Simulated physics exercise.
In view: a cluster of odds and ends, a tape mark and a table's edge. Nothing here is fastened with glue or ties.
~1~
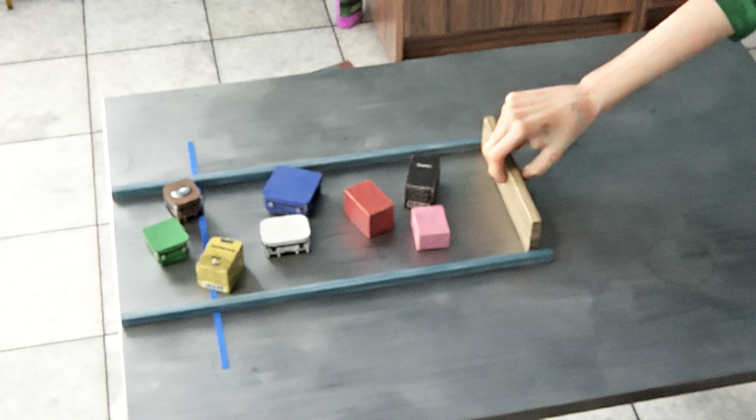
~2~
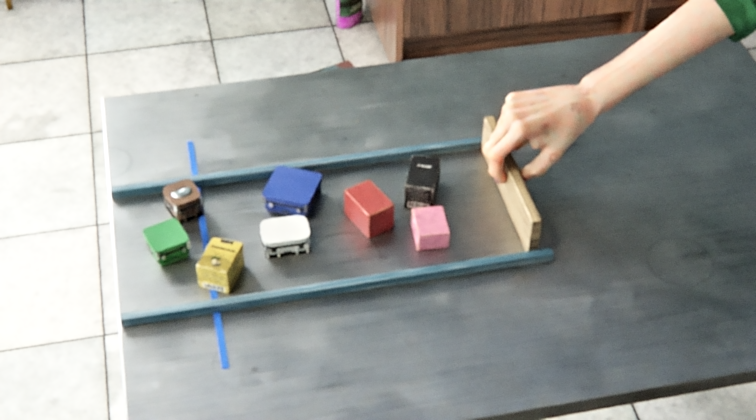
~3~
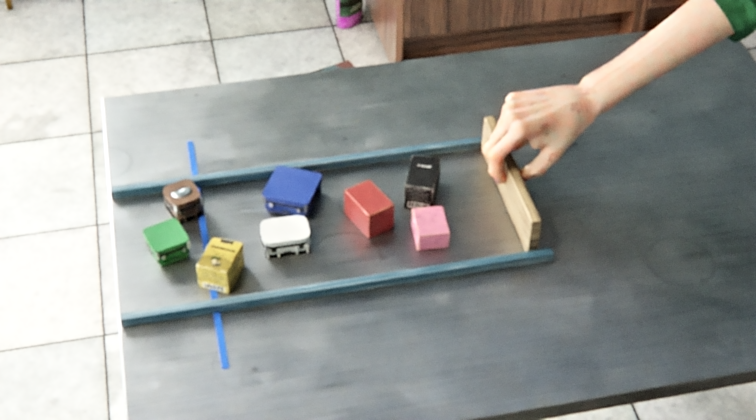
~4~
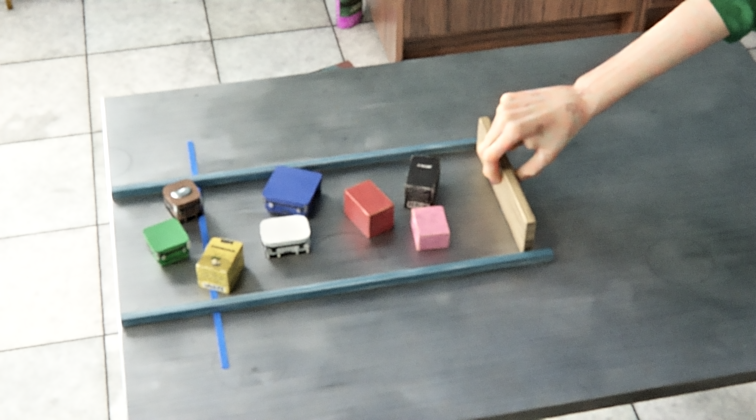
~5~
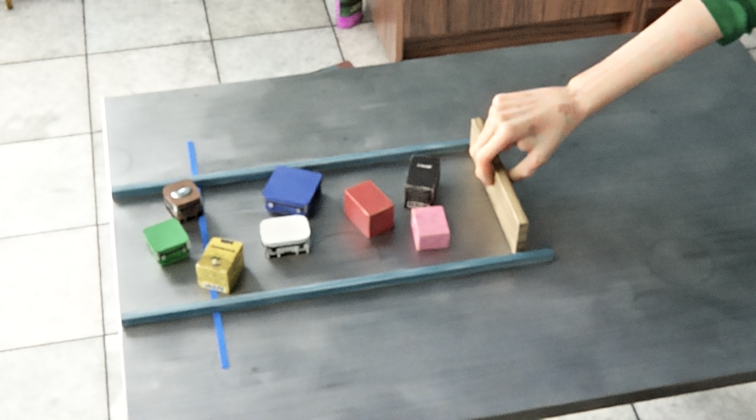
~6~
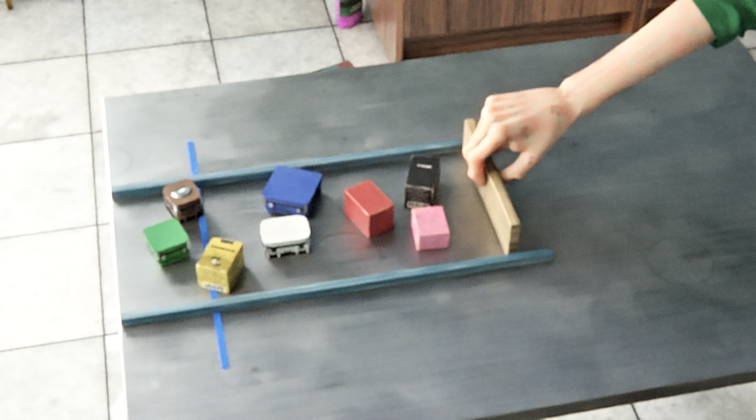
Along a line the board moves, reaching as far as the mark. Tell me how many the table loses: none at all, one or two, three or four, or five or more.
The table loses one or two.
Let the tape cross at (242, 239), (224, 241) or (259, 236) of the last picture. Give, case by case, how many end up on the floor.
Try 1: 0; try 2: 1; try 3: 0.
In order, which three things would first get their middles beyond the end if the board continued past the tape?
The green case, the brown case, the white case.
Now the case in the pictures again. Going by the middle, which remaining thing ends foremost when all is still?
Answer: The white case.
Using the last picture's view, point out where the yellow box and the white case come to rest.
First at (162, 285); second at (118, 259).
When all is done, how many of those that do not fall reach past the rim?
The total here is 1.
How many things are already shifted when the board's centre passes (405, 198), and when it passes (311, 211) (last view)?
By then 3, and 6.
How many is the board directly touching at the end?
That comes to 2.
Early on, none off yet; green case at rest near (167, 243); brown case at rest near (183, 202); yellow box at rest near (221, 265).
Finally, the number that fall off is one or two; lost, brown case and green case.
